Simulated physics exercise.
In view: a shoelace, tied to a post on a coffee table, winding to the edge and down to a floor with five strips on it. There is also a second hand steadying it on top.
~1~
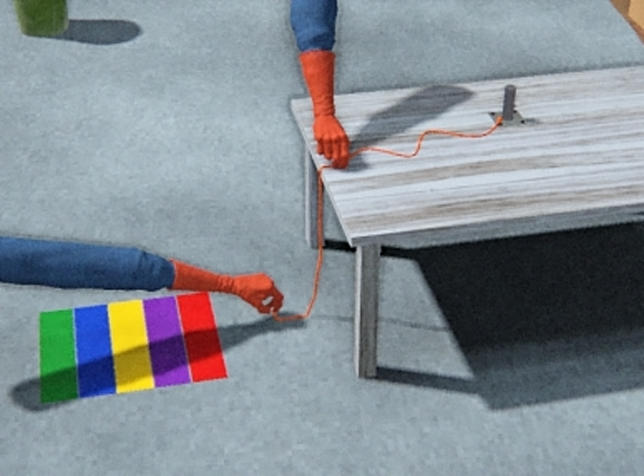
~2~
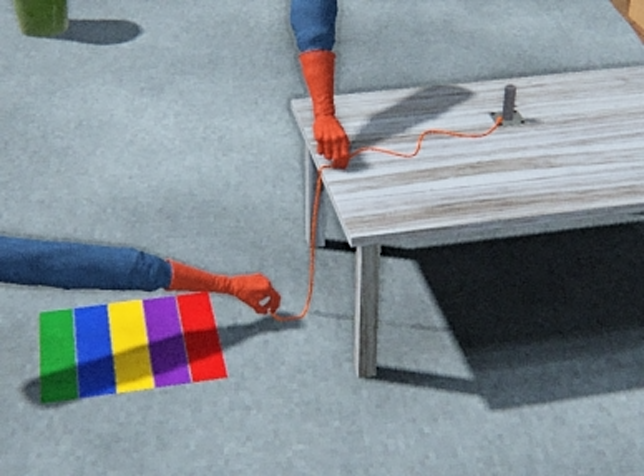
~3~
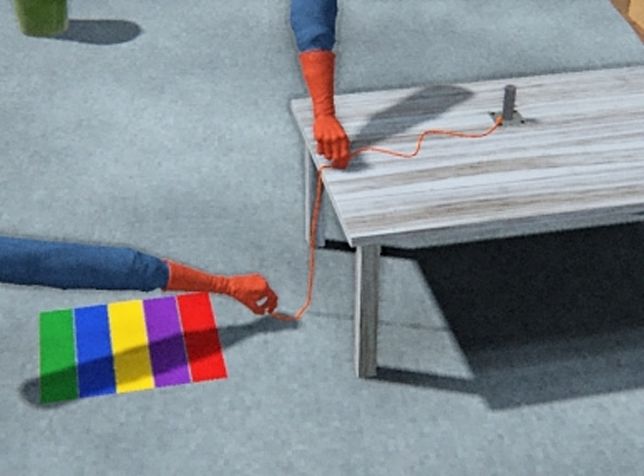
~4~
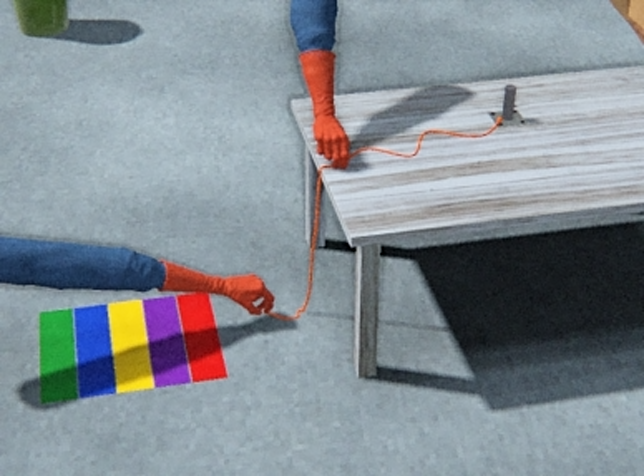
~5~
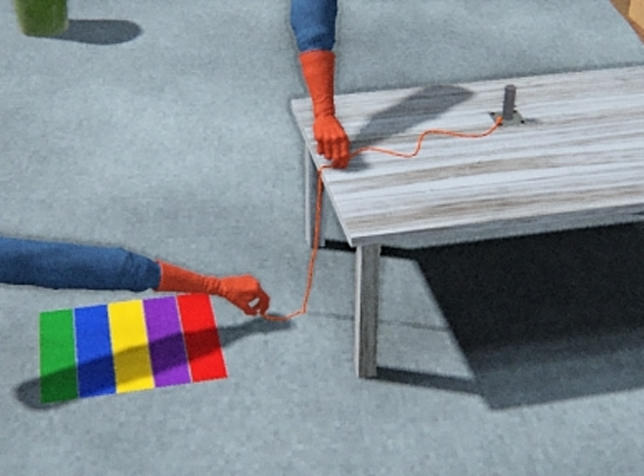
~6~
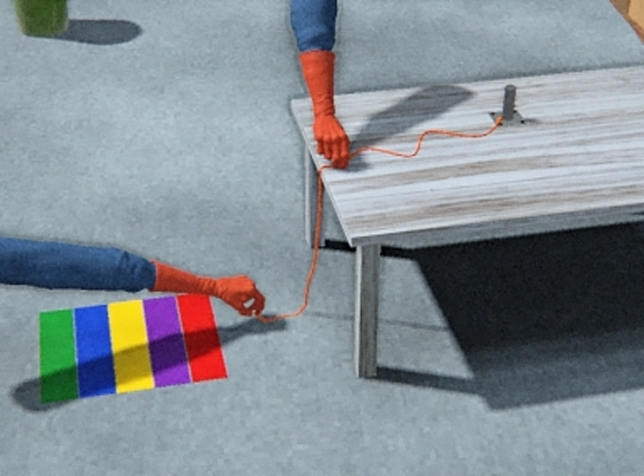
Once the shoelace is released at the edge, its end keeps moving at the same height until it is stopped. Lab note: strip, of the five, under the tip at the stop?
Blue.
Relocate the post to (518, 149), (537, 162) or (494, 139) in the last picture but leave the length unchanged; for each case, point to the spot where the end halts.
The places are (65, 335), (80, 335) and (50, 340).
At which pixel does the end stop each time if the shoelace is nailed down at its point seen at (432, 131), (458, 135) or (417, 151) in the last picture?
Readings in order - (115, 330), (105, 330), (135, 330).
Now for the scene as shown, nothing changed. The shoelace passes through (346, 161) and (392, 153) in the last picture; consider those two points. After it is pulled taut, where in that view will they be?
They finish close to (295, 179) and close to (348, 154).
Soon after, end near (159, 325); over purple.
After that, end near (116, 330); over yellow.
At the stop, end near (89, 334); over blue. It halts on the blue strip.
